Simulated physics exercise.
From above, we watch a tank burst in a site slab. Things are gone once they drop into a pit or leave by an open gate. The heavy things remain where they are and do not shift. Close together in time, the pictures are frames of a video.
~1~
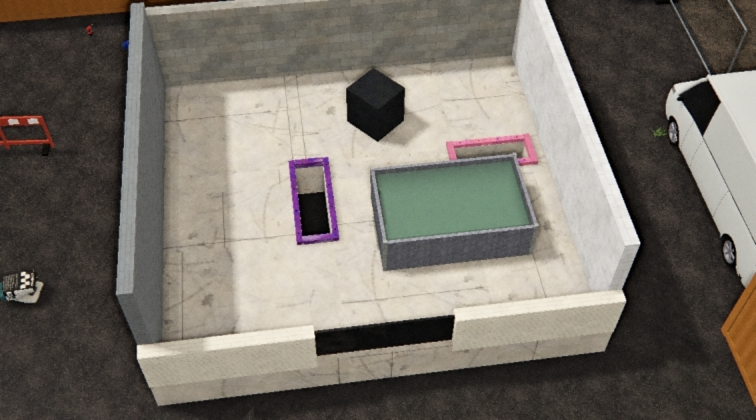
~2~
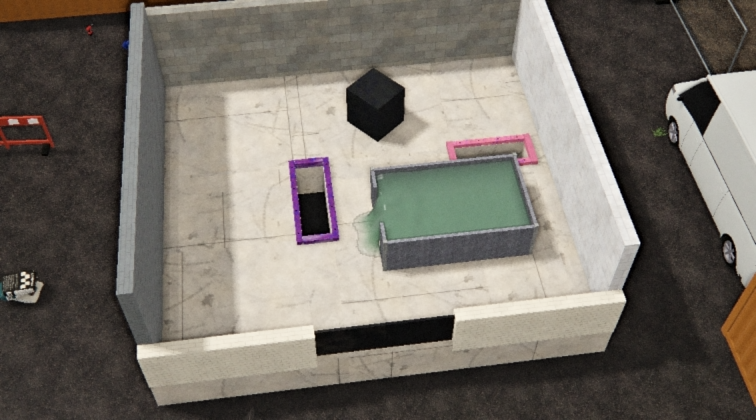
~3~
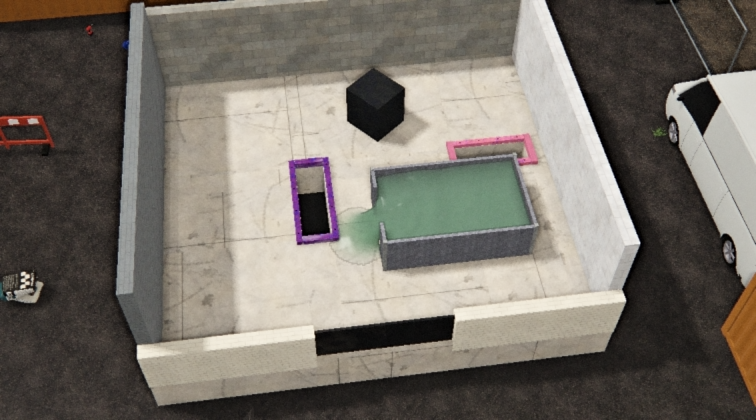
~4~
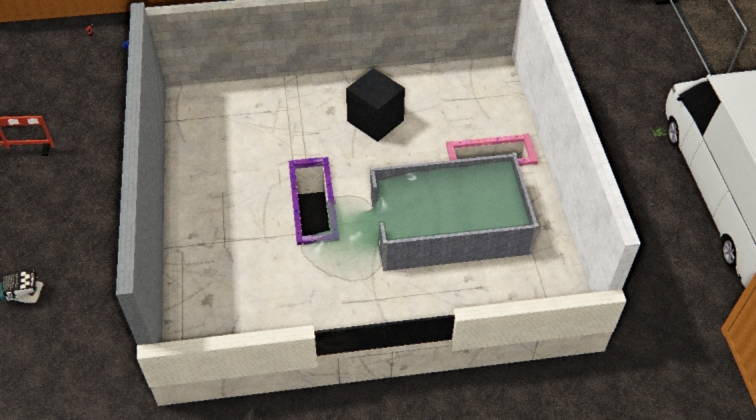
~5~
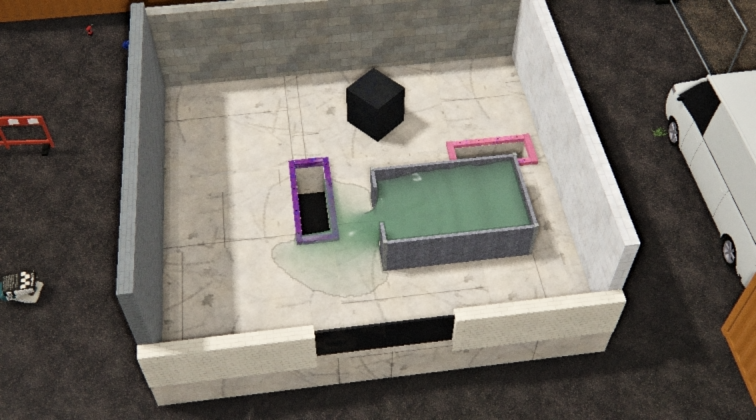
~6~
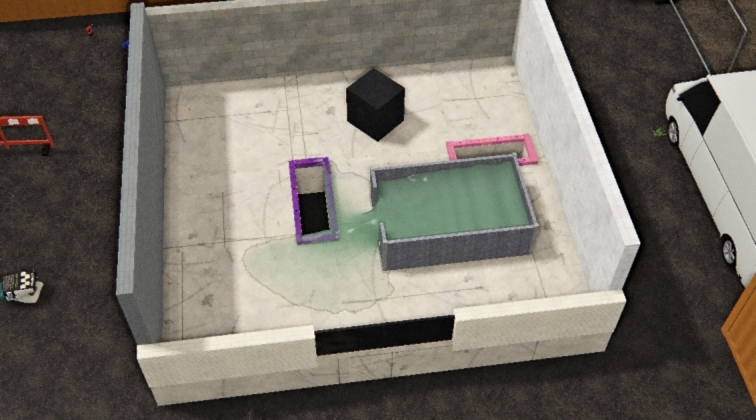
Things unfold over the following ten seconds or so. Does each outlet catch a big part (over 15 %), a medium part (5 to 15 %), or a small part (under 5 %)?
Parts caught - gate: A small part; pink pit: A small part; purple pit: A big part.
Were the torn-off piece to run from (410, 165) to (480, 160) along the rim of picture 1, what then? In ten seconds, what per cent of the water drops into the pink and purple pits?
Pink takes 15 in a hundred, purple takes 0 in a hundred.
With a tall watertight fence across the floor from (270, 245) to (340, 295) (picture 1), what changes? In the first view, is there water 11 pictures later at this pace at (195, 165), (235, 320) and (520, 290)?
Same order as asked - soaked, unsoaked, unsoaked.
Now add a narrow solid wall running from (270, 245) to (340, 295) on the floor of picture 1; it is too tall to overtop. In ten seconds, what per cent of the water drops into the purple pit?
The purple pit takes 35 parts in a hundred.
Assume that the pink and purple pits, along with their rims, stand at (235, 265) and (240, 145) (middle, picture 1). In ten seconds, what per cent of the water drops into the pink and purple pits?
Pink gets 14 in a hundred; purple gets 2 in a hundred.
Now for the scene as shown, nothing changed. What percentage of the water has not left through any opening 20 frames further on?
That comes to around 82 in a hundred.
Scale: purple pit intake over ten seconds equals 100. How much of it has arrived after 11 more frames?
Close to 50 percent.
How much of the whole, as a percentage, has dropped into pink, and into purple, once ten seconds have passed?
Close to 0 per cent, and close to 26 per cent.
A moment on, water covers 25 % of the floor; the gate 0 %, the pink pit 0 %, the purple pit 7 %.
Next, water covers 25 % of the floor; the gate 0 %, the pink pit 0 %, the purple pit 13 %.
Then, water covers 35 % of the floor; the gate 0 %, the pink pit 0 %, the purple pit 19 %.
Later, water covers 60 % of the floor; the gate 0 %, the pink pit 0 %, the purple pit 24 %.
In the end, water covers 90 % of the floor; the gate 0 %, the pink pit 0 %, the purple pit 26 %.
